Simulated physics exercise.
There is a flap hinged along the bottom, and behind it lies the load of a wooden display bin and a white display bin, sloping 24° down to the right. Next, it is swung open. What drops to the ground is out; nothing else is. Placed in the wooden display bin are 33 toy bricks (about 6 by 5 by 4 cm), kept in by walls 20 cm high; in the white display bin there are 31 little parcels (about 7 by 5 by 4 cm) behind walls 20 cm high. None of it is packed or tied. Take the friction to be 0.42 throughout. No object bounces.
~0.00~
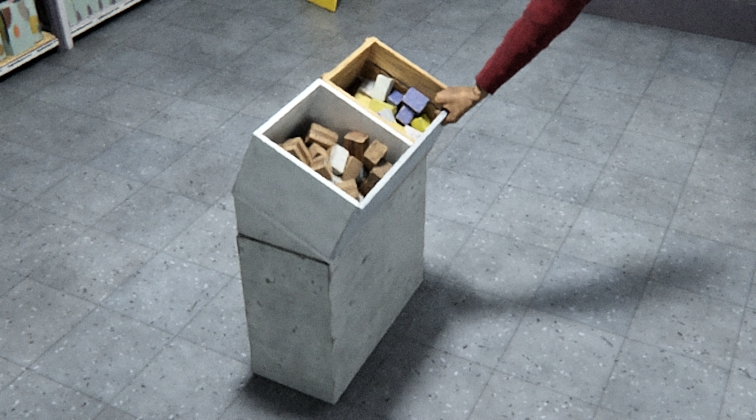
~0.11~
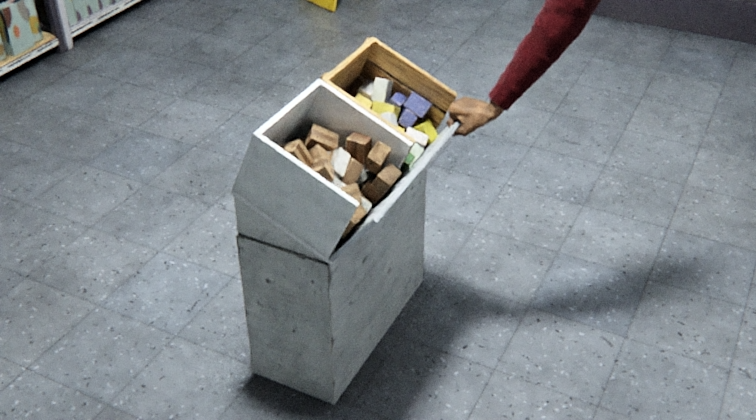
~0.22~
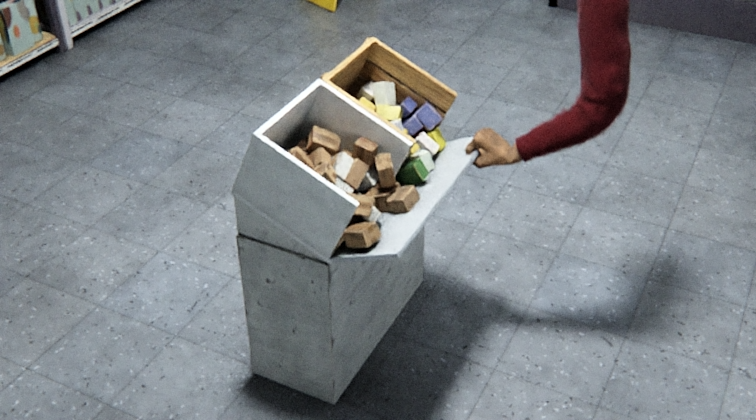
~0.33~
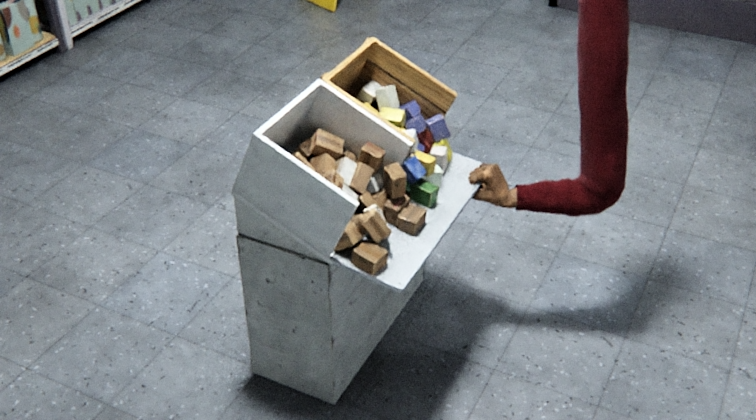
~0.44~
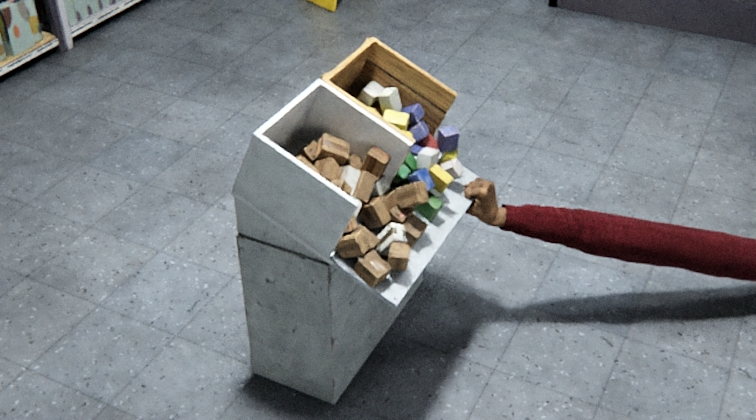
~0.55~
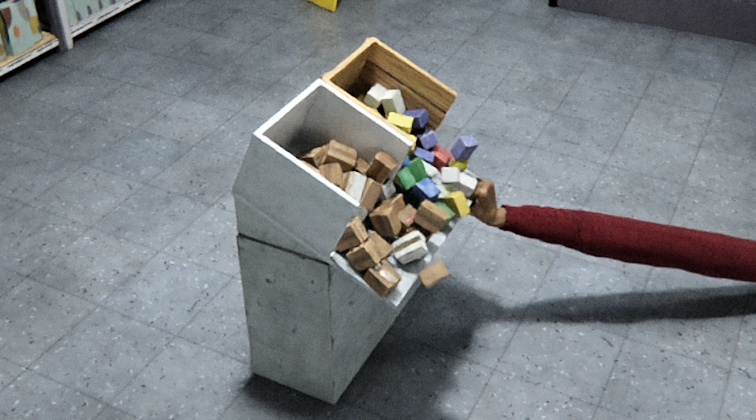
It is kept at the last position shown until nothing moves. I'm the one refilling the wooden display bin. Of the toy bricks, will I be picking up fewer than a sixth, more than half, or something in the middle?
Over one half gone.
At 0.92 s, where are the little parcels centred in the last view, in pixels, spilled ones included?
They're centred near (385, 235).
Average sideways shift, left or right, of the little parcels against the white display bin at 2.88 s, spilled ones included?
Rightwards, roughly 44 cm.
After 0.92 s, 6 of 33 out of the wooden display bin and 6 of 31 out of the white display bin.
After 1.39 s, 16 of 33 out of the wooden display bin and 16 of 31 out of the white display bin.
After 2.04 s, 28 of 33 out of the wooden display bin and 22 of 31 out of the white display bin.
Final count (at 2.88 s), 33 of 33 out of the wooden display bin and 31 of 31 out of the white display bin. Asked share, 33 of 33, 100 per cent.
